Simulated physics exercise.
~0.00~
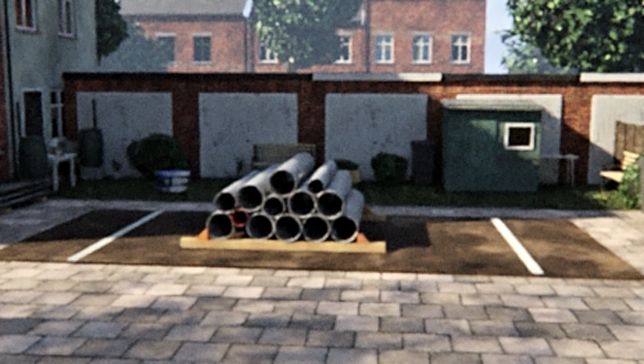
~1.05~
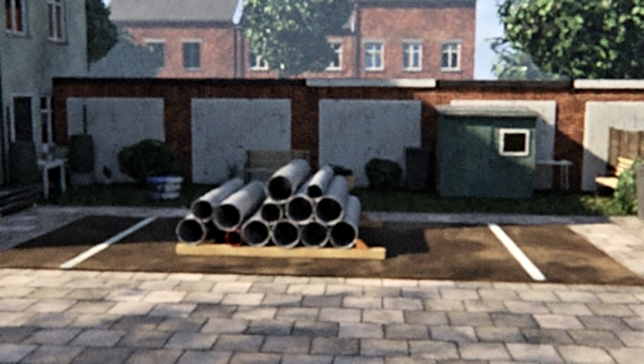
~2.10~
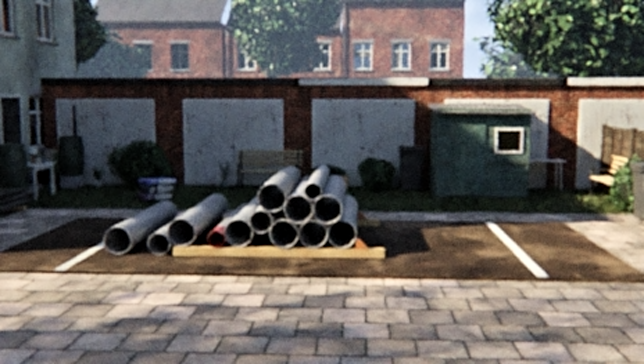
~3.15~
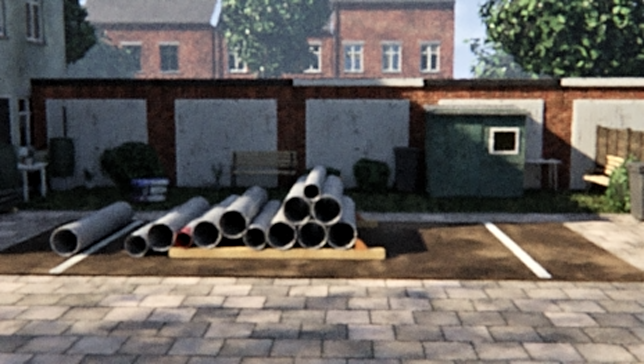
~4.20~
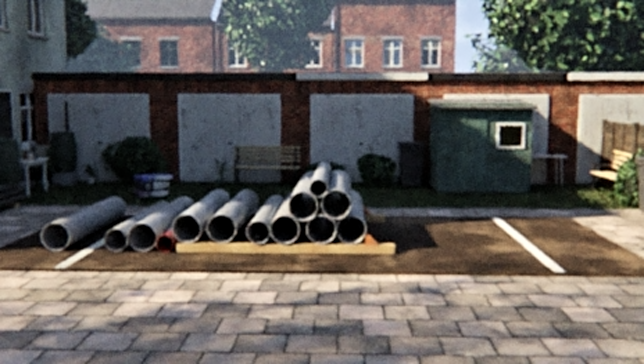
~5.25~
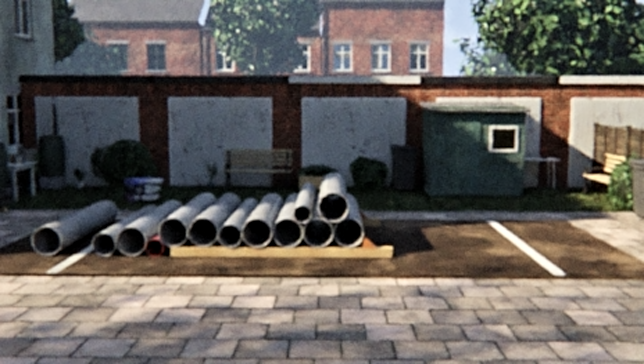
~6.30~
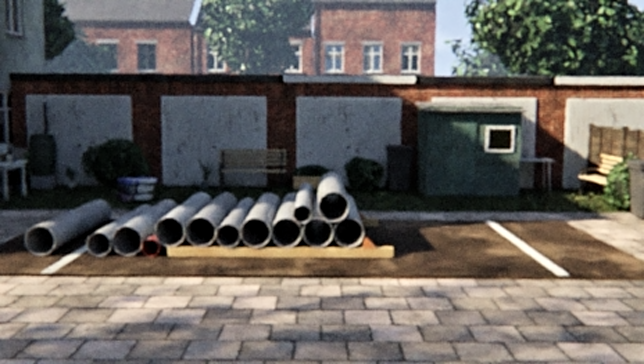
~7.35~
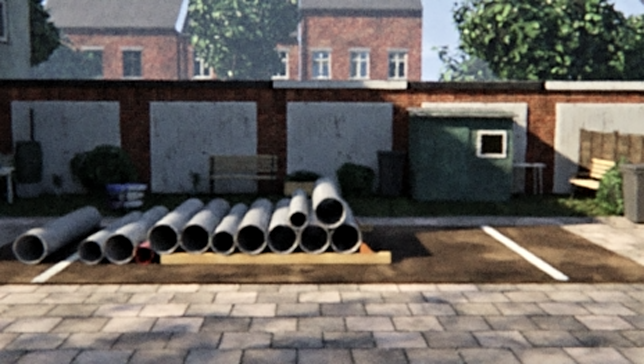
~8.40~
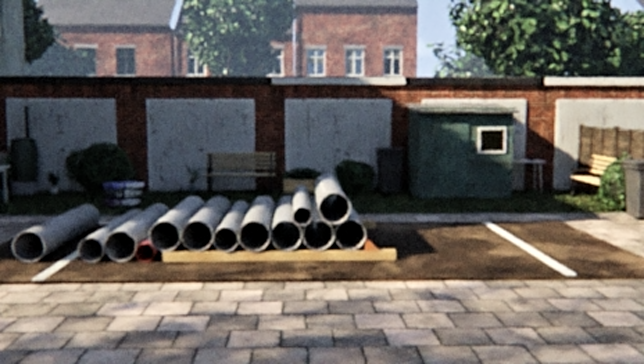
Stacked grey pipes slumping and rolling left off timber bearers in a walled yard, one crossing a white line before all settle.
